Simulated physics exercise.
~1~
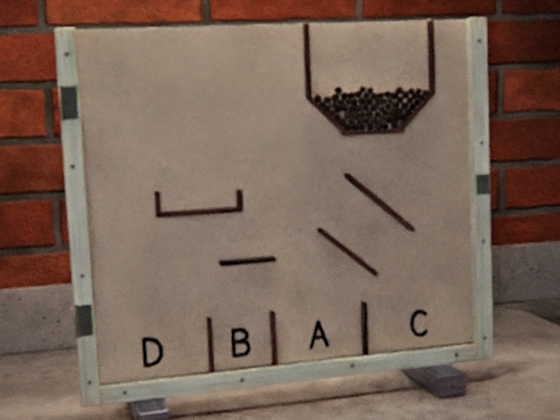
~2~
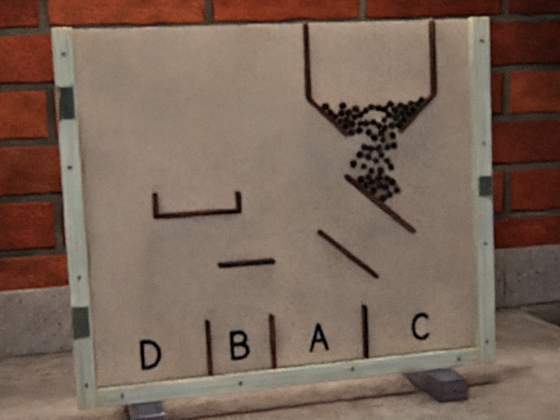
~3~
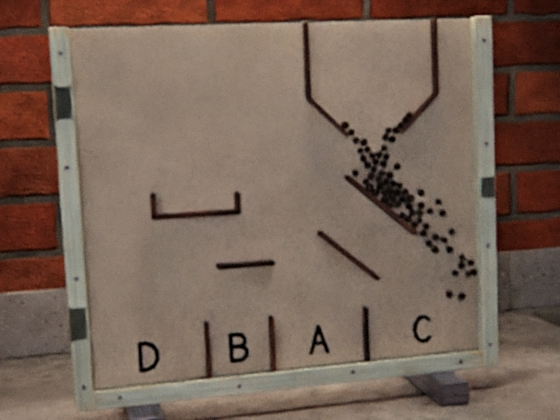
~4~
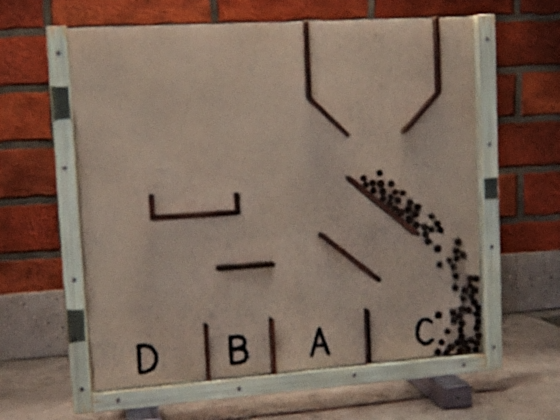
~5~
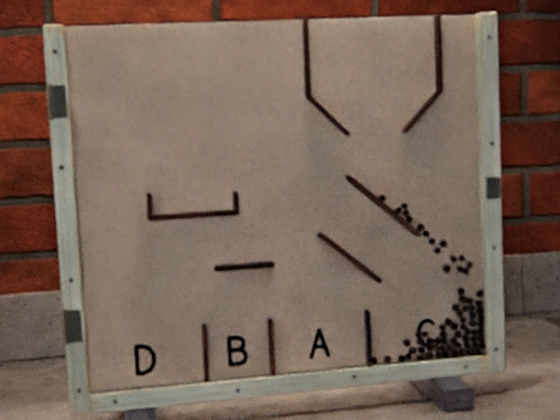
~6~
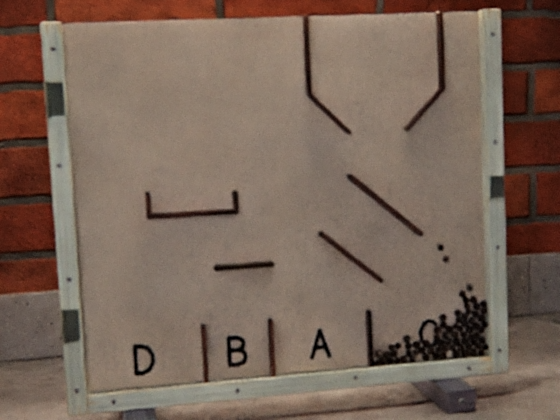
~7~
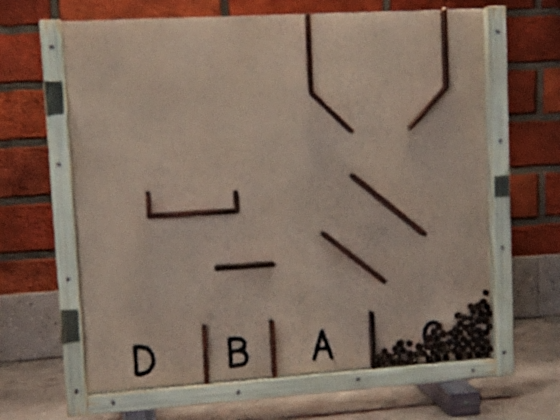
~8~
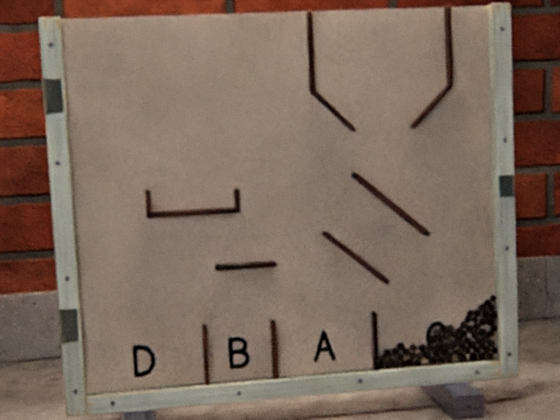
Small dark round beads pouring from a hopper, sliding right down a slanted ledge and settling in a heap in bin C.
